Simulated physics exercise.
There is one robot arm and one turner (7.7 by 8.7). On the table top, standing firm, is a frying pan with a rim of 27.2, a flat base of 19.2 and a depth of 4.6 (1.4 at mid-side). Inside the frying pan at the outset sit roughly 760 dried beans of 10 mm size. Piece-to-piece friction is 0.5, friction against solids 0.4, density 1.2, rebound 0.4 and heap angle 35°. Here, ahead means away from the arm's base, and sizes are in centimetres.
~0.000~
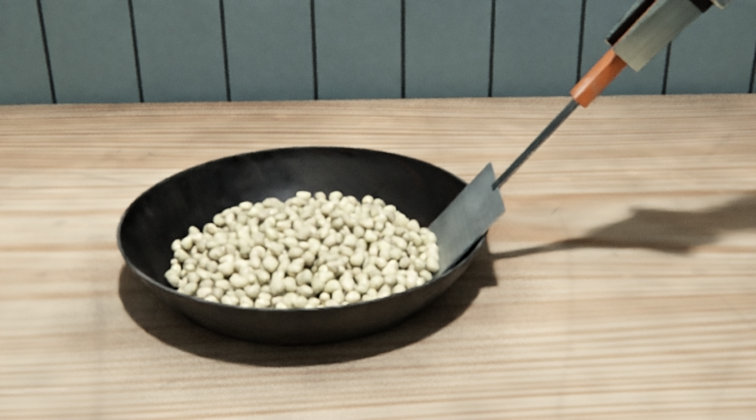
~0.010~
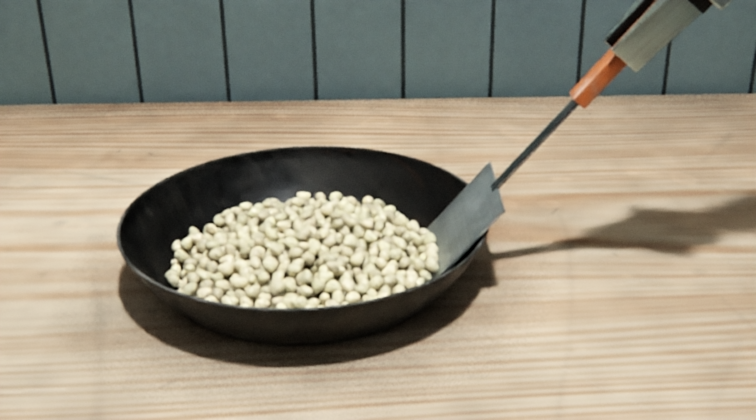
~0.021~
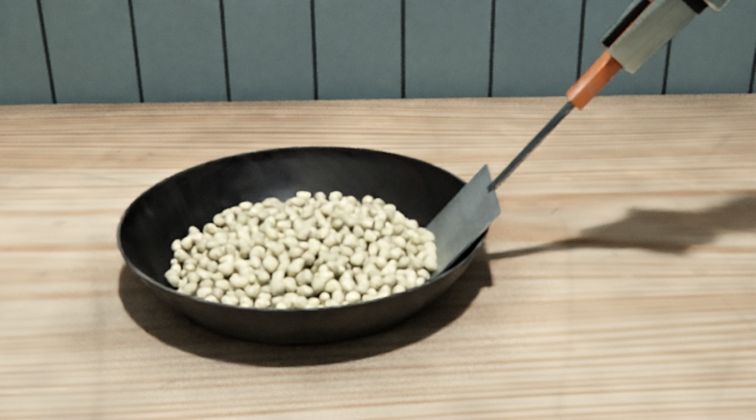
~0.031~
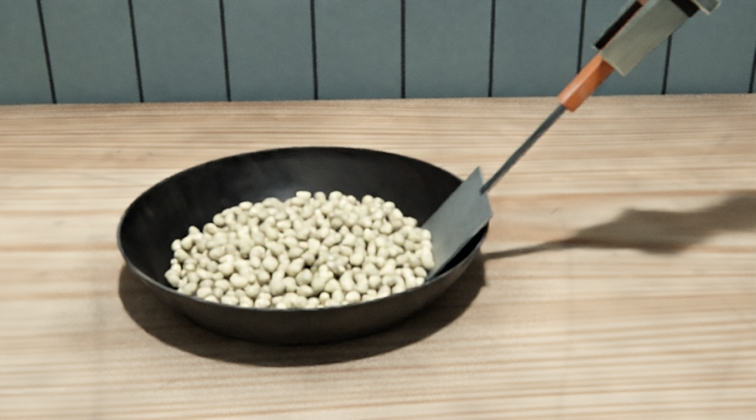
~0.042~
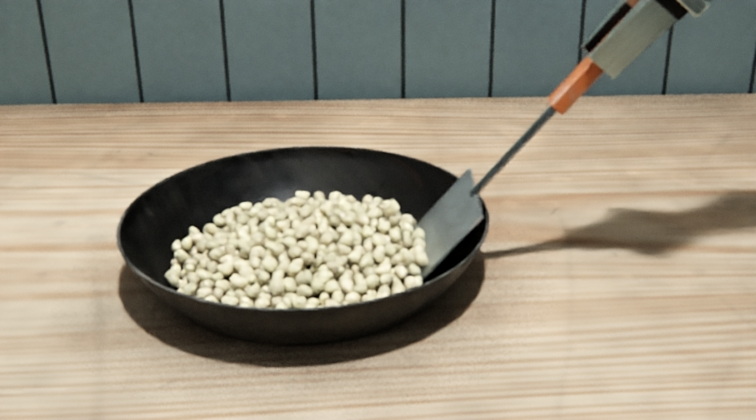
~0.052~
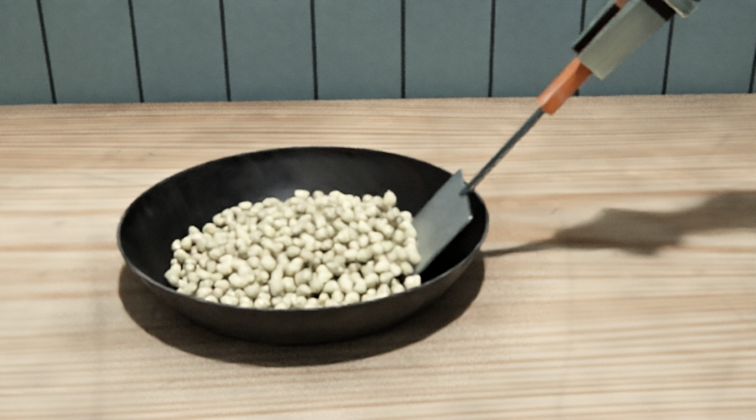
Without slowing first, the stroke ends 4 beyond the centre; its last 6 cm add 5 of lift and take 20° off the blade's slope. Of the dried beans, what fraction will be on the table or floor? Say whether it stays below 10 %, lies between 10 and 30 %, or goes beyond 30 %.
It stays below 10 %.
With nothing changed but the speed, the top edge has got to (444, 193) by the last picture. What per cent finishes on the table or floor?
My guess is around 15 percent.
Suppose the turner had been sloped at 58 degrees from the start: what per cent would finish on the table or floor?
In that case around 0 per cent.
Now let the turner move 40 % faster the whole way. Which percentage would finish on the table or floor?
Estimated share: Some 10 %.
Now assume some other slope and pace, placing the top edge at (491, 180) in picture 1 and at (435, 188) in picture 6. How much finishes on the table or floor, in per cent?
Close to 15 in a hundred.
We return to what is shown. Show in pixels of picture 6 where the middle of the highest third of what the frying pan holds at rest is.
Roughly at (203, 238).
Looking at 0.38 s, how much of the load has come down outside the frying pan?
About 0 per cent.
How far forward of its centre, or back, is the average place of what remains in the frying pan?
It rests close to 4.5 centimetres ahead of centre.
After 0.10 s, sloping 50°, highest piece 6 above the table; 763 in the frying pan.
After 0.16 s, sloping 41°, highest piece 7 above the table; 763 in the frying pan.
After 0.38 s, sloping 30°, highest piece 5 above the table; 753 in the frying pan, 5 on the table or floor, 5 on the blade or in flight.
After 1.43 s, sloping 30°, highest piece 5 above the table; 753 in the frying pan, 10 on the table or floor.
In the end, 753 in the frying pan, 10 on the table or floor. That is 1 % on the table or floor.
